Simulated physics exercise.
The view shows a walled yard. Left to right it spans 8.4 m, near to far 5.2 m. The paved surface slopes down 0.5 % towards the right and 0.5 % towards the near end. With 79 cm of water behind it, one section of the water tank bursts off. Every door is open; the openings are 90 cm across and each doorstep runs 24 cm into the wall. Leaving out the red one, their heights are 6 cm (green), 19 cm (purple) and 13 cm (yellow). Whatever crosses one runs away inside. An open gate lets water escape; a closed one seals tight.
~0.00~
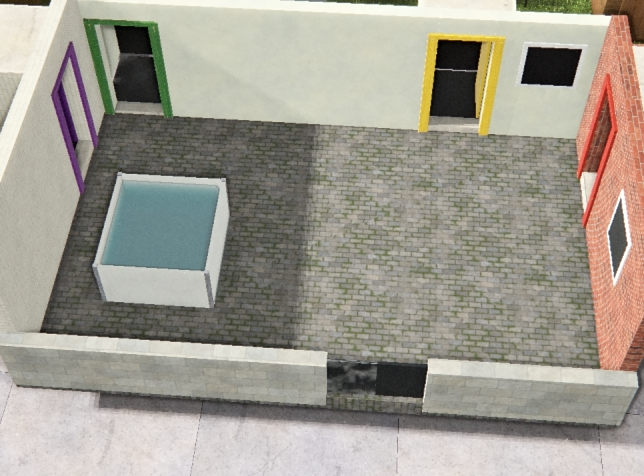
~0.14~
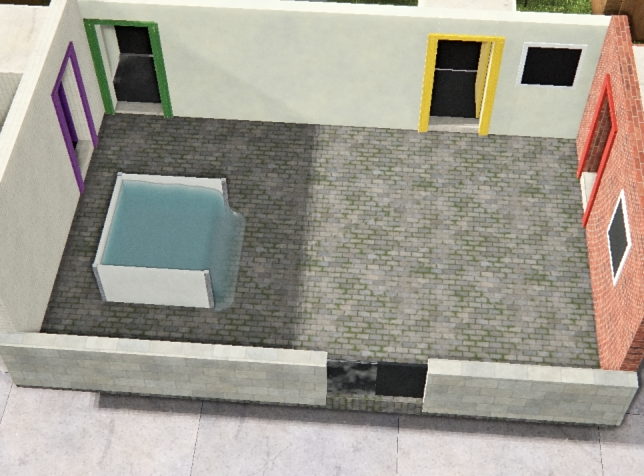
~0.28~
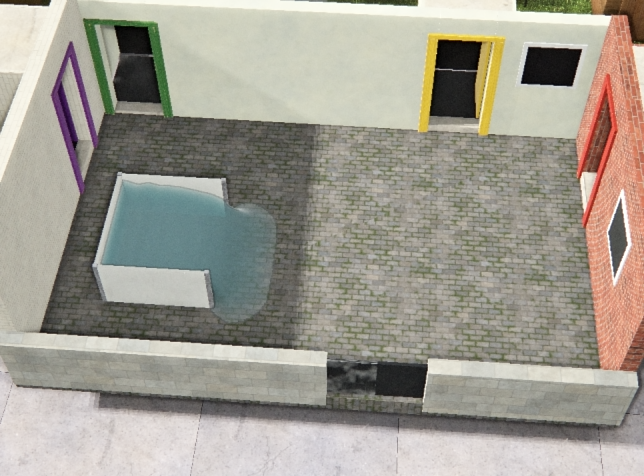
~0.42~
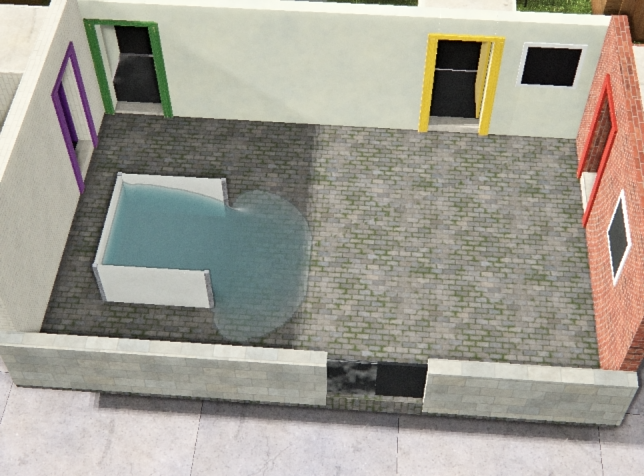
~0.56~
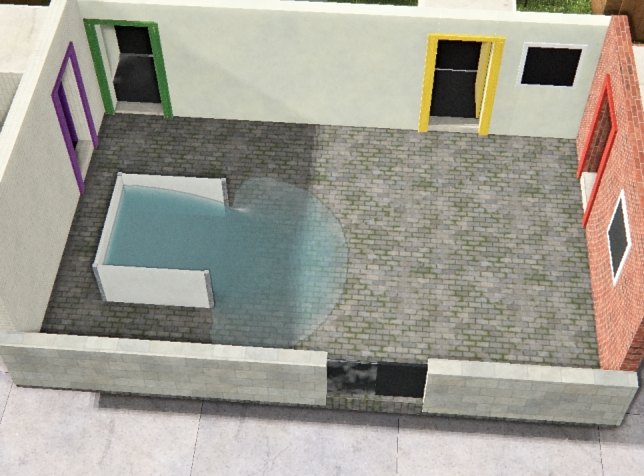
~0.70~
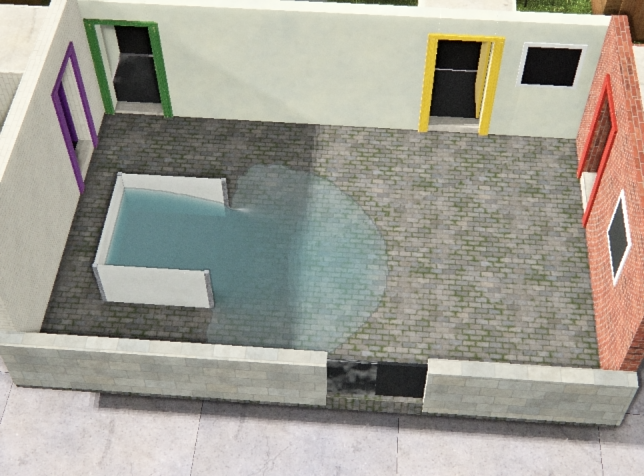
Water bursts from the right side of a white tank and spreads across the paved yard.
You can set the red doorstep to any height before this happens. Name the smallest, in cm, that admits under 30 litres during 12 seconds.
At least 14 cm or so.
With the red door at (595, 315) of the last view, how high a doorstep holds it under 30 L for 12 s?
Roughly 19 cm.
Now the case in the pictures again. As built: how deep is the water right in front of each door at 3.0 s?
Depths in cm: Red 20, green 0, purple 0, yellow 8.
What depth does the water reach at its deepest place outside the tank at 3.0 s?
Up to some 37 cm.
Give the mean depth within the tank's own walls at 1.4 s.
Roughly 30 cm on average.
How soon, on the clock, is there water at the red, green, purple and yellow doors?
Red 2.0 s, green 8.5 s, purple 9.5 s, yellow 2.0 s.
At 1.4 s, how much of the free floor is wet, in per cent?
Some 50 per cent of it.
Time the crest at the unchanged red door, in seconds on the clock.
Around 2.6 s.
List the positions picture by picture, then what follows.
In the first picture, the water tank at (162, 225) is whole and still, 79 cm deep; the red door at (595, 159) is dry.
In the second picture, the gap is at (216, 247), the front 0.3 m out at (229, 300); the back of the water tank holds 79 cm.
In the third picture, the front is at (268, 271), 0.8 m from the gap at (217, 250); 1.5 m2 of floor is wet, 75 cm left at the back.
In the fourth picture, the front is at (300, 295), 1.4 m from the gap at (217, 251); 3.2 m2 of floor is wet, 68 cm left at the back.
In the fifth picture, water pours out at (217, 251) and has run 2.0 m, to (339, 285); about 8 cm deep outside, 67 cm at the back.
In the sixth picture, water pours out at (217, 252) and has run 2.6 m, to (382, 275); about 7 cm deep outside, 61 cm at the back; 3.6 m in a straight line remain to the red door at (595, 159).
After 1.4 s water covers 50 % of the floor, deepest (26 cm) near (229, 274); it has not reached the red door.
After 3.0 s water covers 65 % of the floor, deepest (37 cm) near (596, 389); 20 cm at the red door, 1 litre in over its 19 cm doorstep.
After 12.0 s water covers 100 % of the floor, deepest (10 cm) near (472, 392); 5 cm at the red door, 4 litres in over its 19 cm doorstep.
At the red door as built, the water arrived by 2.0 s and peaked near 21 cm at 2.6 s.
With a doorstep of 11.5 cm, 63 litres would have come in within the 12 s; with 15.5 cm, 19 litres. So under 30 litres takes about 14 cm.
